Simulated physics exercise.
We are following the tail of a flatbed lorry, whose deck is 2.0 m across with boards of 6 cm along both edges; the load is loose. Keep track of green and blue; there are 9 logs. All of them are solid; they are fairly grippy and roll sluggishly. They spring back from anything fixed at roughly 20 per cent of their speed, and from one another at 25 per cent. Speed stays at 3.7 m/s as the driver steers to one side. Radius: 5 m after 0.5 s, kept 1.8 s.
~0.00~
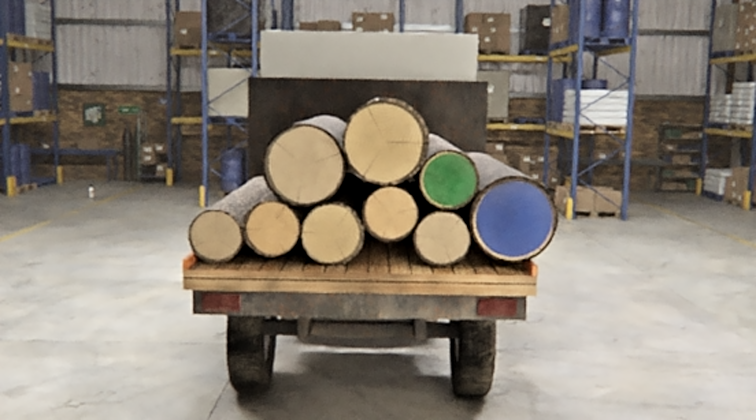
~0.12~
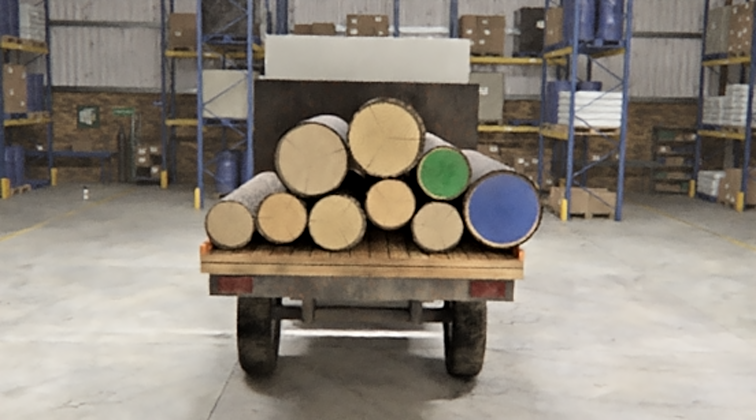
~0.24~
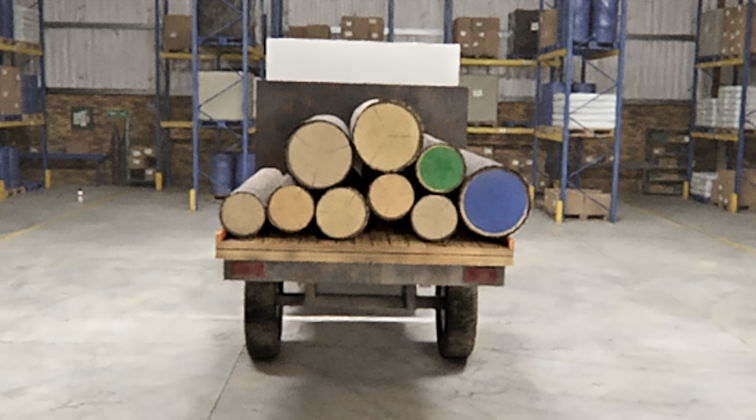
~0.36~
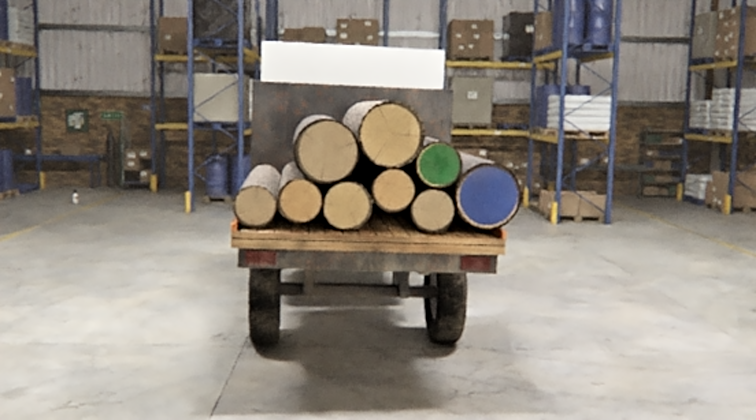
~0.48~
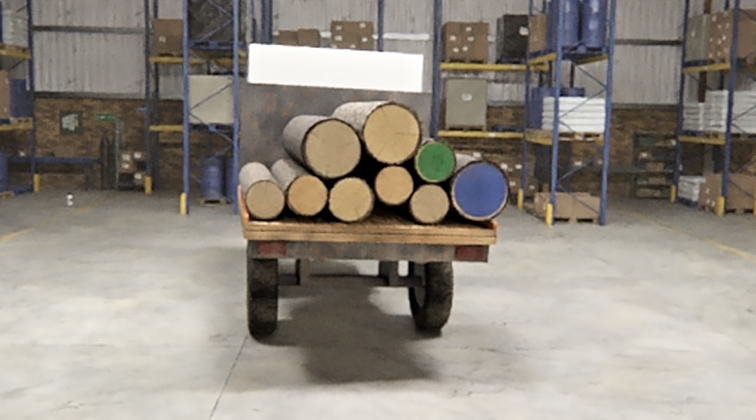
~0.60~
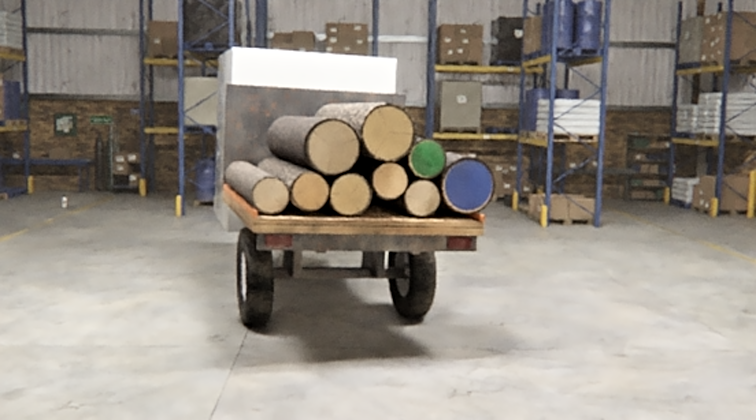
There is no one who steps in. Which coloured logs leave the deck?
Result - green is lost over the side; blue is lost over the side.
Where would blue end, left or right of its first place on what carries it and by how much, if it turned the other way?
Net shift: Near 0 cm left.
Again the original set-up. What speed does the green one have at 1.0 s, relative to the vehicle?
Near 0.0 m/s at that time.
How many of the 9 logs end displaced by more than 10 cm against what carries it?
Count: 9.
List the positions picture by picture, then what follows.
The first picture shows green (450, 180), blue (514, 219); 5 of the 9 make up the bottom layer.
The second picture shows green (445, 174), blue (503, 209); the deck is level.
The third picture shows green (441, 169), blue (494, 202); the deck is a shade lower on the right.
The fourth picture shows green (440, 165), blue (488, 196); the deck slopes 1° down to the right.
The fifth picture shows green (436, 162), blue (480, 191); the deck slopes 2° down to the right.
The sixth picture shows green (429, 159), blue (468, 186); the deck slopes 2° down to the right.
Then, 1.0 s in, green is up on others, 50 cm from the right edge; blue is on the deck, 10 cm from the right edge; 0 of 9 are off.
Then, 1.5 s in, green is up on others, 40 cm from the right edge, rolling right; blue is on the deck, 5 cm from the right edge, rolling right; 0 of 9 are off.
Then, 2.0 s in, green is over the right board and falling; blue is over the right board and falling; 2 of 9 are off.
In the end (3.0 s), green is over the right board and gone; blue is over the right board and gone; 4 of 9 are off.
